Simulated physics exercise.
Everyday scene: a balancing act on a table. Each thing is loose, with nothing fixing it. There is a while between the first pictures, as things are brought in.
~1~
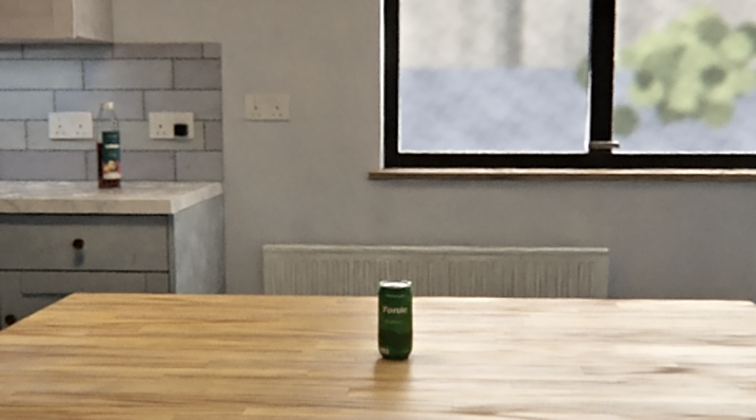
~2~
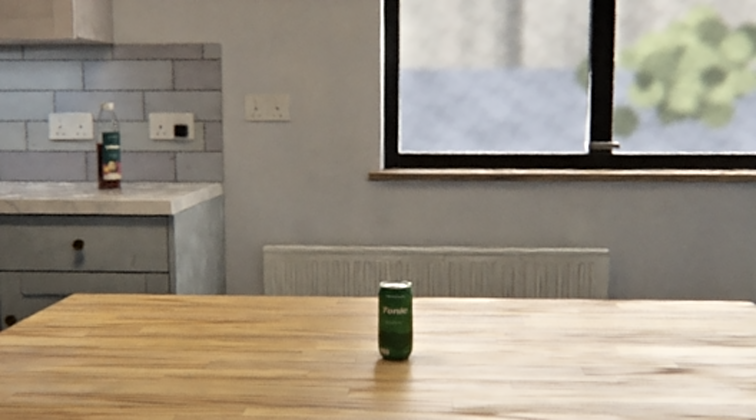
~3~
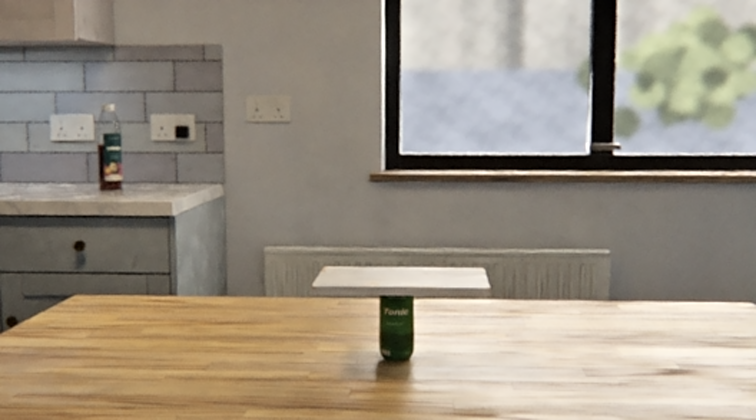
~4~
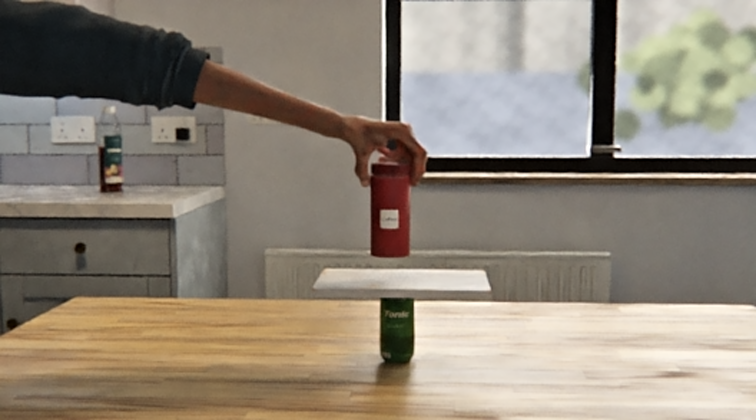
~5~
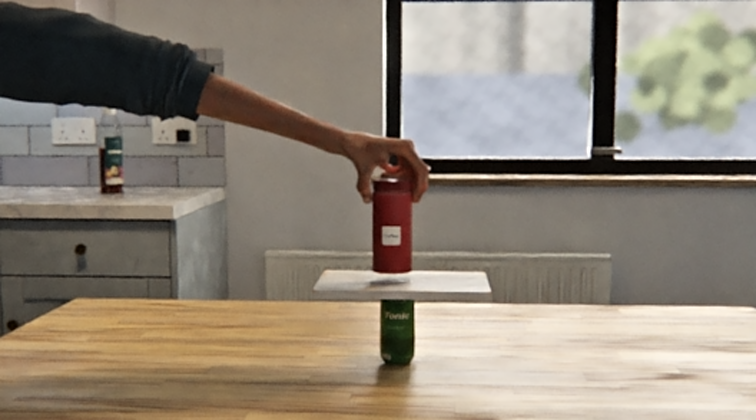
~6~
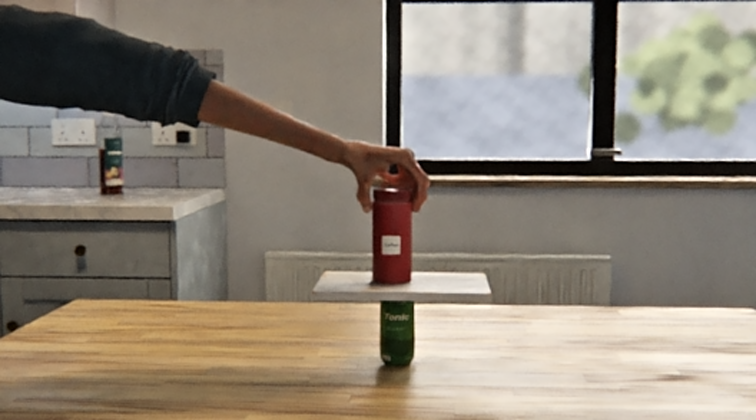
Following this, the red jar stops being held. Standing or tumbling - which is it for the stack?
Result: Steady.
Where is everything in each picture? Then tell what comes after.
In the first picture, the last thing is not in view yet; green can (395, 320).
In the second picture, the last thing is not in view yet; green can (396, 321).
In the third picture, the last thing is not in view yet; green can (397, 322).
The fourth picture shows still above its spot; red jar (390, 209); green can (397, 324).
The fifth picture shows still above its spot; red jar (392, 225); green can (398, 326).
The sixth picture shows in place under the hand; red jar (392, 235); green can (397, 327).
Then, 0.30 s past the last view, nothing moves.
Then, 0.70 s past the last view, red jar resting near (392, 235).
Finally, all 3 still in place. Final places as the last picture's camera would see them, red jar near (392, 235). The stack holds.
